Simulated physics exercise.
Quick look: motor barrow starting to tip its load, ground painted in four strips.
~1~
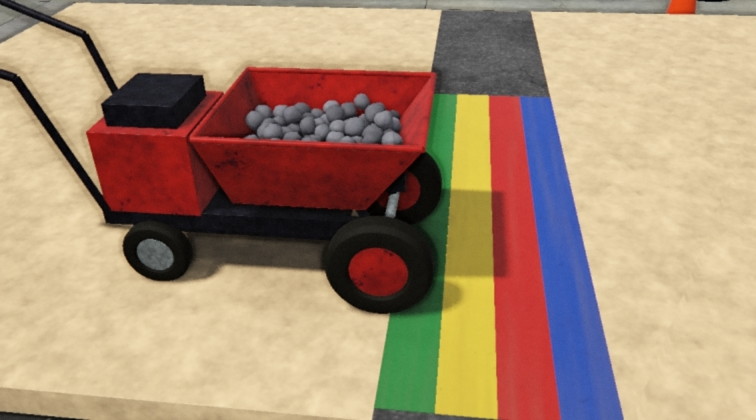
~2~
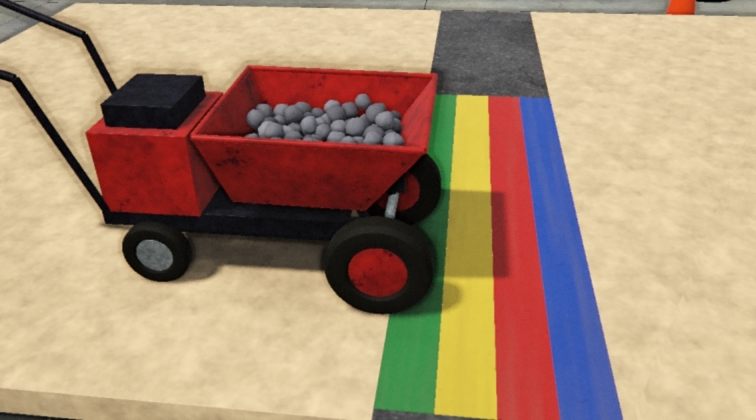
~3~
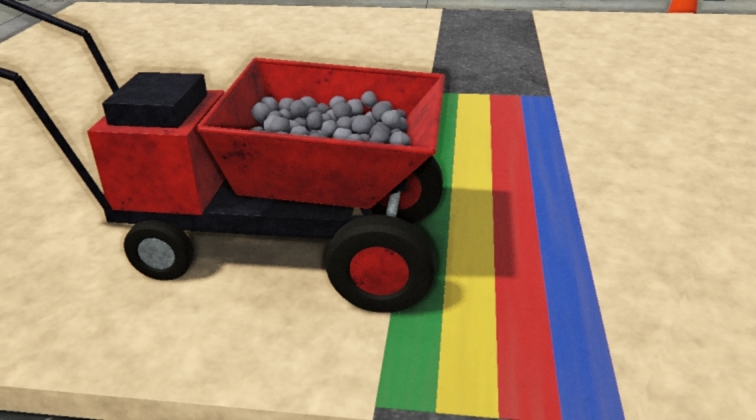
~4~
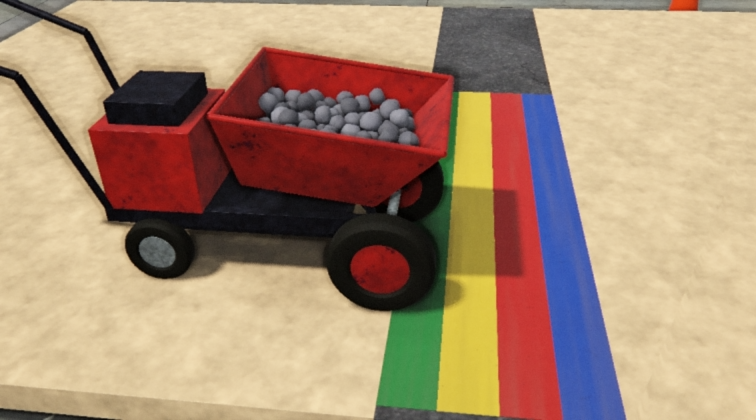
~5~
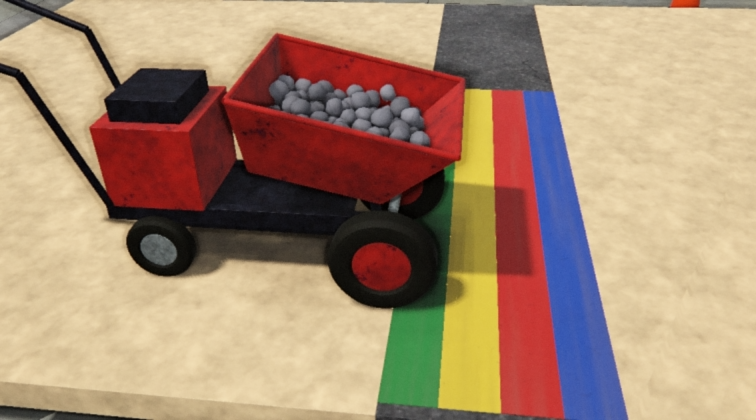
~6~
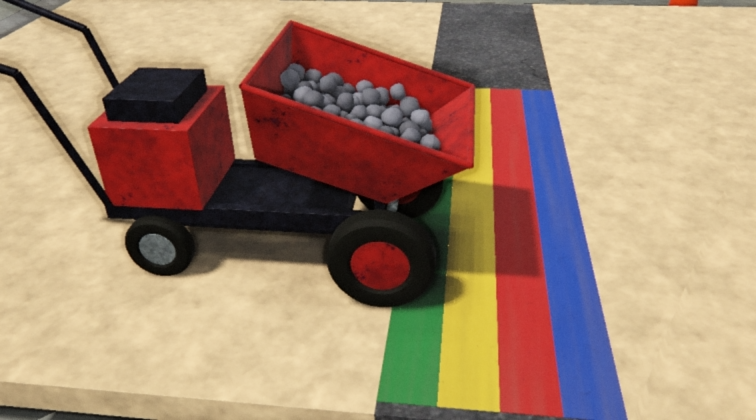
The video shows a red motor barrow loaded with round grey cobbles, standing beside green, yellow, red and blue ground strips. Its skip starts level, then tilts gradually, the left end rising while the lip shifts slightly right.
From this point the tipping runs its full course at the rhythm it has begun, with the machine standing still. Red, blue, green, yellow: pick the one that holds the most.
Pick: Blue.
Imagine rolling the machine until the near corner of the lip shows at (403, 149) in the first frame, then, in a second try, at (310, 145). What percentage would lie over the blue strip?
First spot: Roughly 40 percent; second spot: Roughly 10 percent.
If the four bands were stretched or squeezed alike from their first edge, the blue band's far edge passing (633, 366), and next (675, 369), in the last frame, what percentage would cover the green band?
I'd estimate some 0 per cent, and then some 0 per cent.
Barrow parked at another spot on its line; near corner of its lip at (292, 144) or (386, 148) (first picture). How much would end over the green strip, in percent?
Roughly 30 and 0 %.
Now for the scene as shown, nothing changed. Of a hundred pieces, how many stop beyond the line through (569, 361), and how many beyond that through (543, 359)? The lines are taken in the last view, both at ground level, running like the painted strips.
Result, first then second: 60 %, 80 %.
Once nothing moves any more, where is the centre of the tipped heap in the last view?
Around (569, 258).
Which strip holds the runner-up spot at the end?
In second place: That red strip.
Soon after the last picture, skip tipped steeply; all in the skip.
A little later, skip tipped steeply; most in the skip; a small part over the red strip; a small part over the blue strip; a stray few off the paint.
Later still, skip tipped right over; a small part in the skip; a stray few over the yellow strip; about a quarter over the red strip; about a third over the blue strip; about a quarter off the paint.
At rest, skip tipped right over; a stray few in the skip; none over the green strip; a stray few over the yellow strip; about a quarter over the red strip; about a third over the blue strip; about a quarter off the paint.
